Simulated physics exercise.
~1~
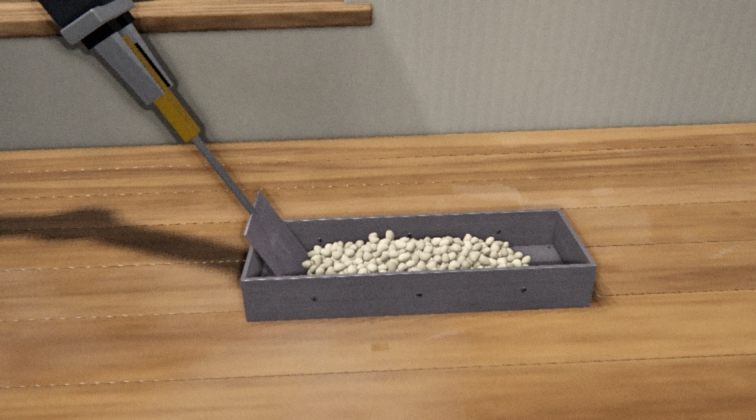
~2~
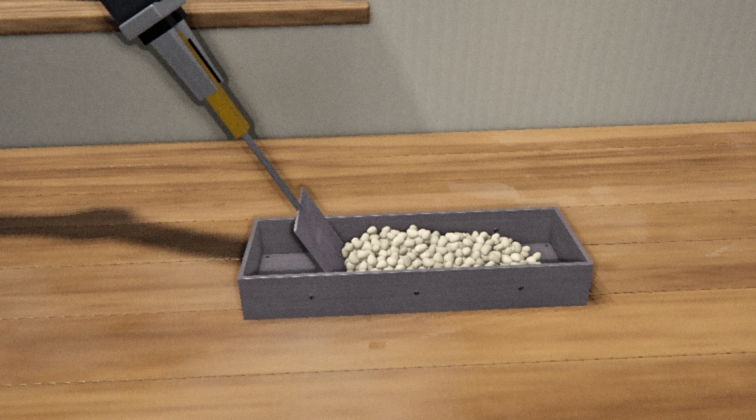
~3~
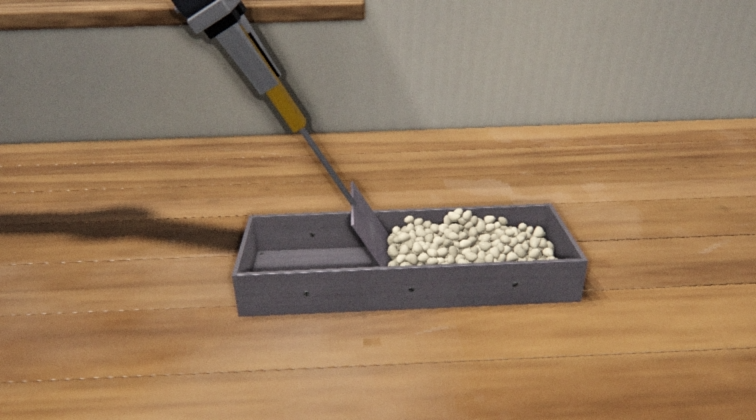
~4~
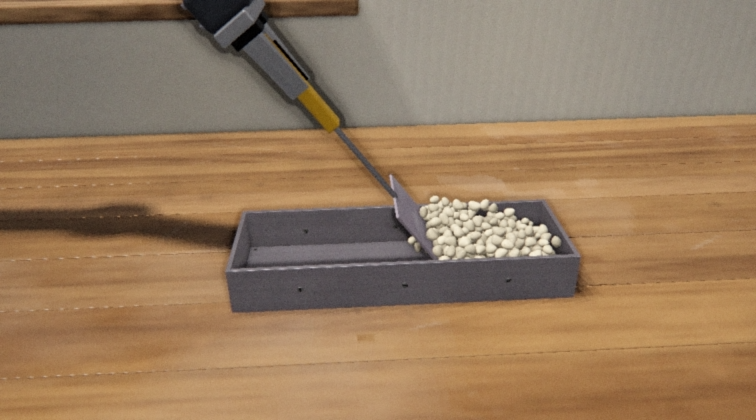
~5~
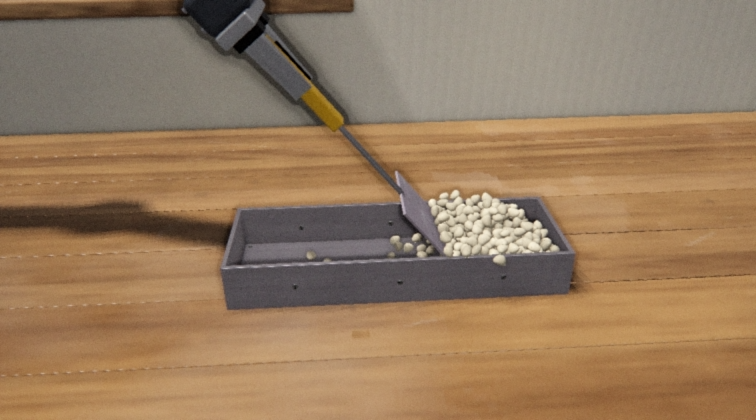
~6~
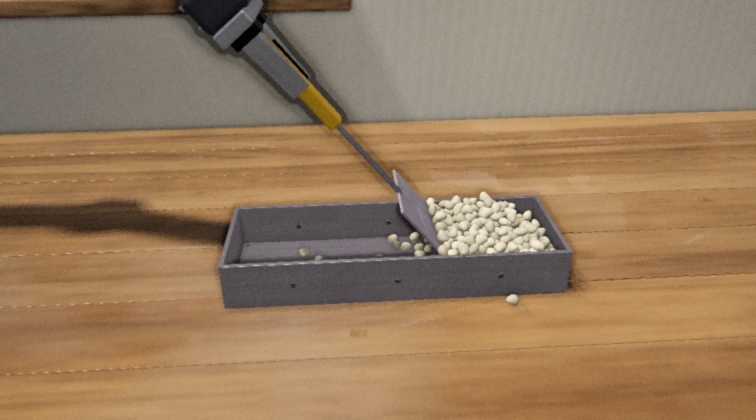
On a wooden table top before a pale grey wall, seen from slightly above, a long dark grey tray holds a low heap of cream-coloured dried beans. A machine arm with a yellow section, reaching in from the upper left, holds a grey spatula at the tray's left end. The blade pushes the beans to the right, clearing the floor behind it as they pile higher. Near the right end it slows and tilts a little, and a few beans slip back behind it. One bean tips over the front wall and lands on the table, while nearly all the rest stay heaped at the right as the blade stops.
